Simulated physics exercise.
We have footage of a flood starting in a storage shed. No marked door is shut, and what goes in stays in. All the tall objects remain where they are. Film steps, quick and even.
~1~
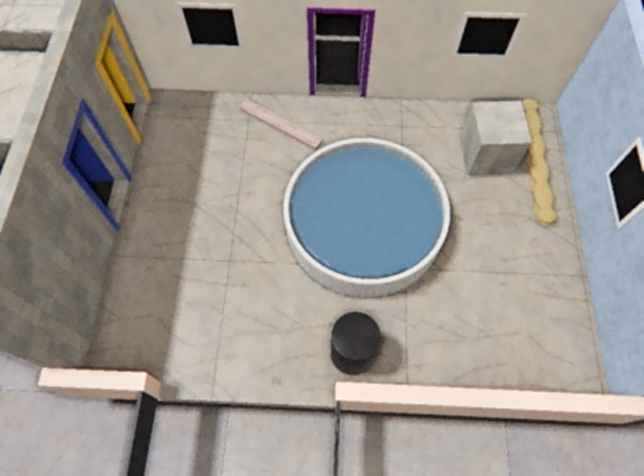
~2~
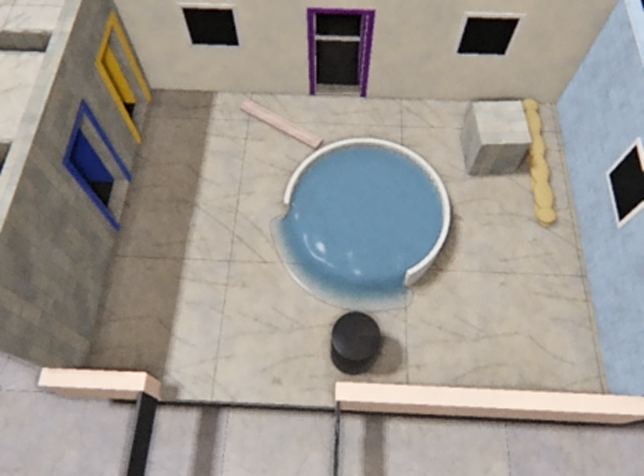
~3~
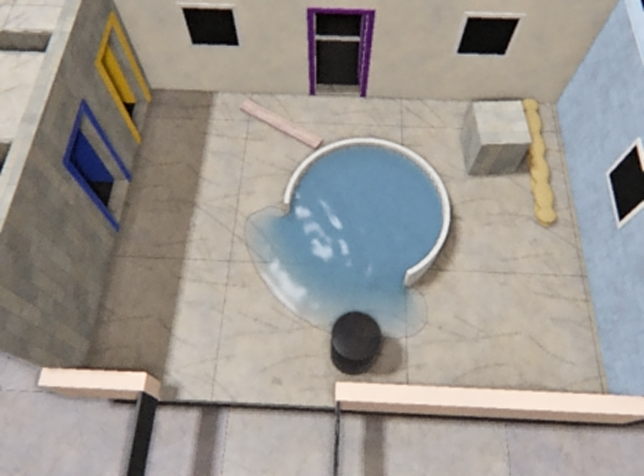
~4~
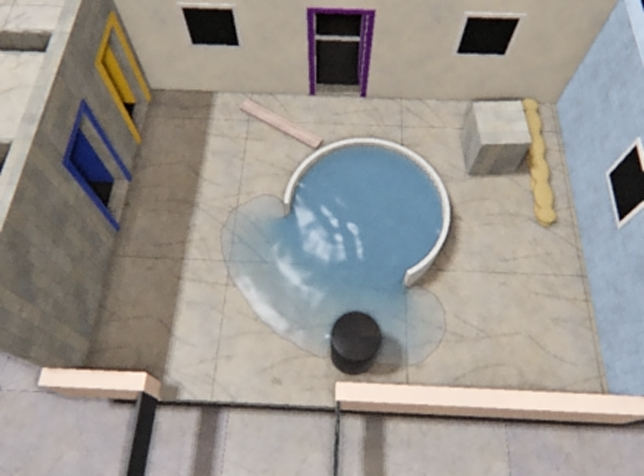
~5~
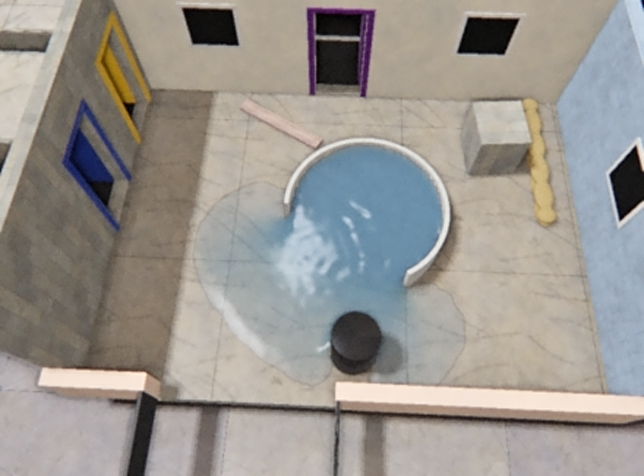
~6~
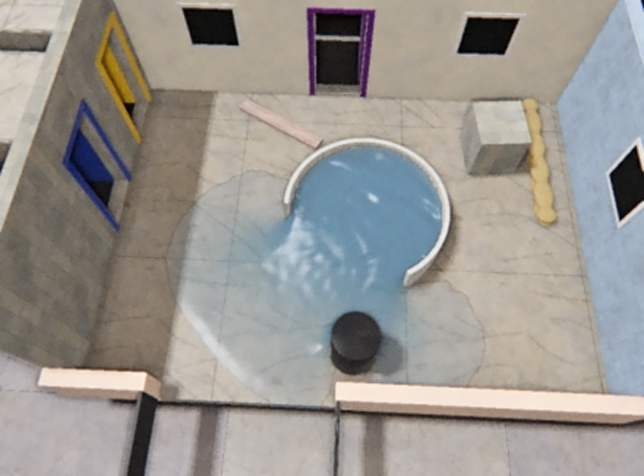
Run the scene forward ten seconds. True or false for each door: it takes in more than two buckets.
For the blue door, false; for the purple door, false; for the yellow door, true.
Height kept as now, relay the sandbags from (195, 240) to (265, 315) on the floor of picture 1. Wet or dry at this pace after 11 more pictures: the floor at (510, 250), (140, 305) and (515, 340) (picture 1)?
First spot stays unwetted, second gets soaked, third gets soaked.
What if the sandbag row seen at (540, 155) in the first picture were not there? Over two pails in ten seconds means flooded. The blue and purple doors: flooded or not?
The blue door falls short, the purple door falls short.
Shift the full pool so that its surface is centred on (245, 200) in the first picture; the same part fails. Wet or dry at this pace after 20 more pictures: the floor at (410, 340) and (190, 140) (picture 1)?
Result: Spared; inundated.
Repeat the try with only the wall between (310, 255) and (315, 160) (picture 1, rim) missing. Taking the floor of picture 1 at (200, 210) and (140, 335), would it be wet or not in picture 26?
Respectively, inundated and inundated.
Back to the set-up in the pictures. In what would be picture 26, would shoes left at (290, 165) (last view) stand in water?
At that place: No water.
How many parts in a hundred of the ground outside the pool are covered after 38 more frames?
About 75 in a hundred.
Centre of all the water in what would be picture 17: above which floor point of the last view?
The water centres close to (317, 282).
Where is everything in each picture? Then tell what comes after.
In the first picture, still water in the pool at (366, 208).
In the second picture, the front is at (282, 218), out from the gap at (324, 279).
In the third picture, water pours out at (324, 279) and has run to (256, 217).
In the fourth picture, water pours out at (324, 280) and has run to (236, 216).
In the fifth picture, the front is at (220, 207), out from the gap at (324, 280).
In the sixth picture, water pours out at (324, 280) and has run to a hidden place.
A moment on, water covers 35 % of the floor; the blue door wet at the sill, nothing in, the purple door not reached, the yellow door not reached.
Next, water covers 40 % of the floor; the blue door under two buckets in, the purple door not reached, the yellow door not reached.
Then, water covers 50 % of the floor; the blue door under two buckets in, the purple door not reached, the yellow door wet at the sill, nothing in.
Later, water covers 75 % of the floor; the blue door under two buckets in, the purple door not reached, the yellow door under two buckets in.
In the end, water covers 95 % of the floor; the blue door under two buckets in, the purple door wet at the sill, nothing in, the yellow door over two buckets in.
